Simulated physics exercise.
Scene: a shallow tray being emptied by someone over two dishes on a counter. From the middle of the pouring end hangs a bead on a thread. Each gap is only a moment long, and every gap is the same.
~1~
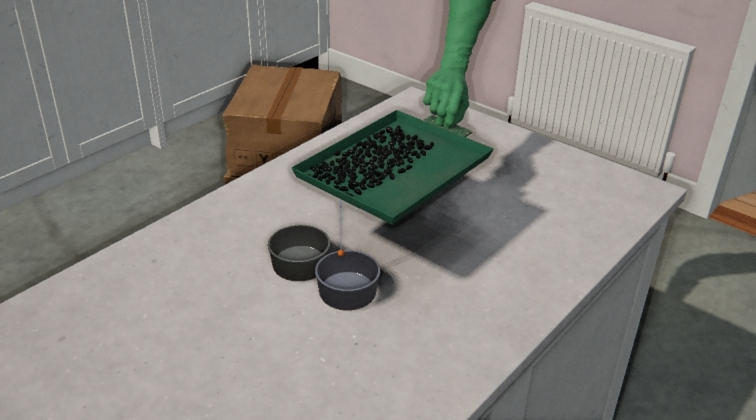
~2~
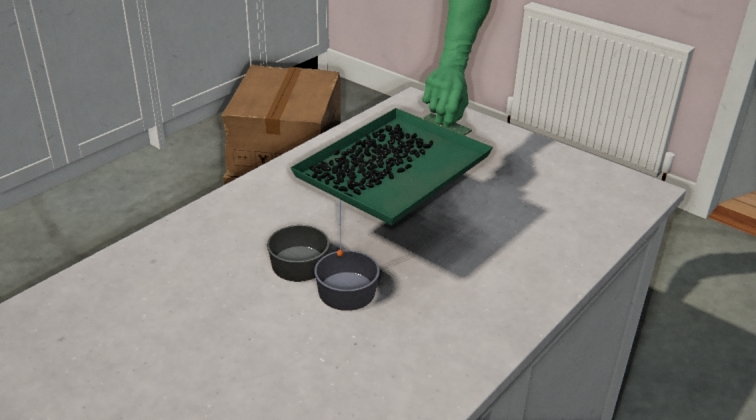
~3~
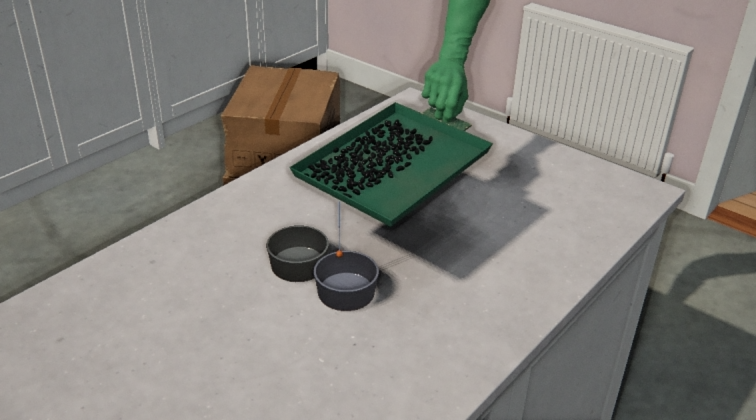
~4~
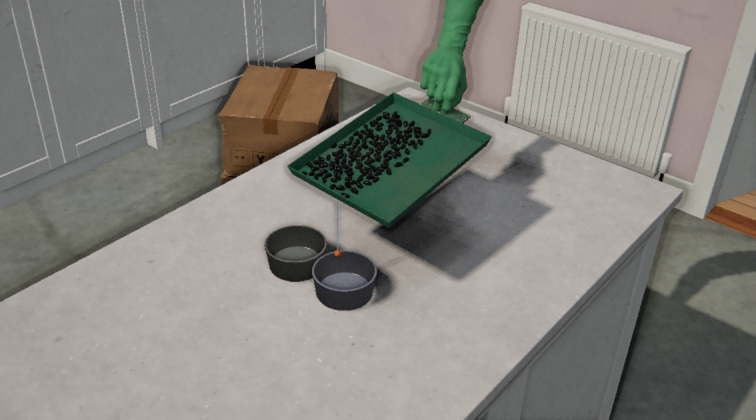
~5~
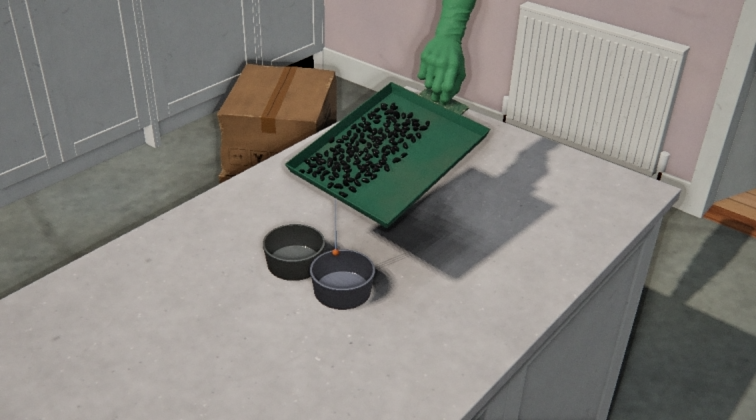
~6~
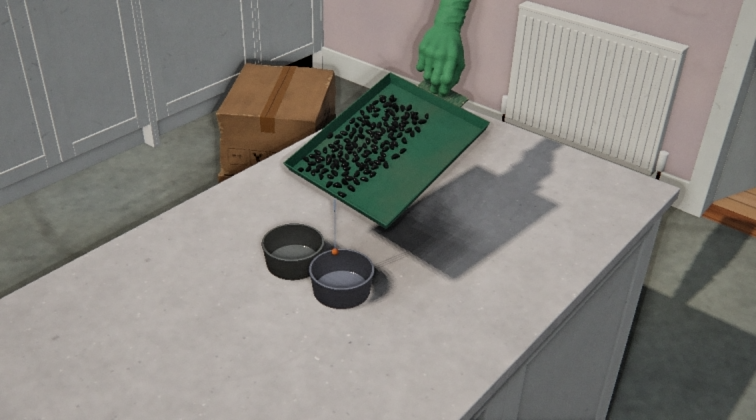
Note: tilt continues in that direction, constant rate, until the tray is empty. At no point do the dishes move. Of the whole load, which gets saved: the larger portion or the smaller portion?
The smaller portion.
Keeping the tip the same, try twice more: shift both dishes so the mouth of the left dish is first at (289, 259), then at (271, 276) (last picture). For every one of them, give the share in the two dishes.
Close to 50 in a hundred first, close to 10 in a hundred second.
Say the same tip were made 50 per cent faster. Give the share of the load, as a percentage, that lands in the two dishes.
Close to 20 in a hundred.
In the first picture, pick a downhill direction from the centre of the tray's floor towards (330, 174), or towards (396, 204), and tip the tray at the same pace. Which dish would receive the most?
It would be the left-side one to begin with, and after that the right-side one.
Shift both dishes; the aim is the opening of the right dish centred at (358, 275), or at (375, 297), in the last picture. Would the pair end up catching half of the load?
Beyond half, then beyond half.
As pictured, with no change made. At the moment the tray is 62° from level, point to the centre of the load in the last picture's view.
The middle of the pieces shows up near (363, 195).
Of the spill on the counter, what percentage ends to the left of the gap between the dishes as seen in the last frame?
I'd guess close to 10 %.
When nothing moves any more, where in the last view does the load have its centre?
About (367, 310).
Just after the last frame, tray tipped steeply; almost all on the tray; about a tenth in the air.
A moment on, tray tipped past a quarter turn; roughly a quarter on the tray; about a tenth in the right dish; roughly a third outside both; roughly a third in the air.
Further on, tray tipped past a quarter turn; roughly a quarter in the right dish; the larger part outside both.
When it is over, tray tipped past a quarter turn; roughly a quarter in the right dish; not one in the left dish; the larger part outside both.
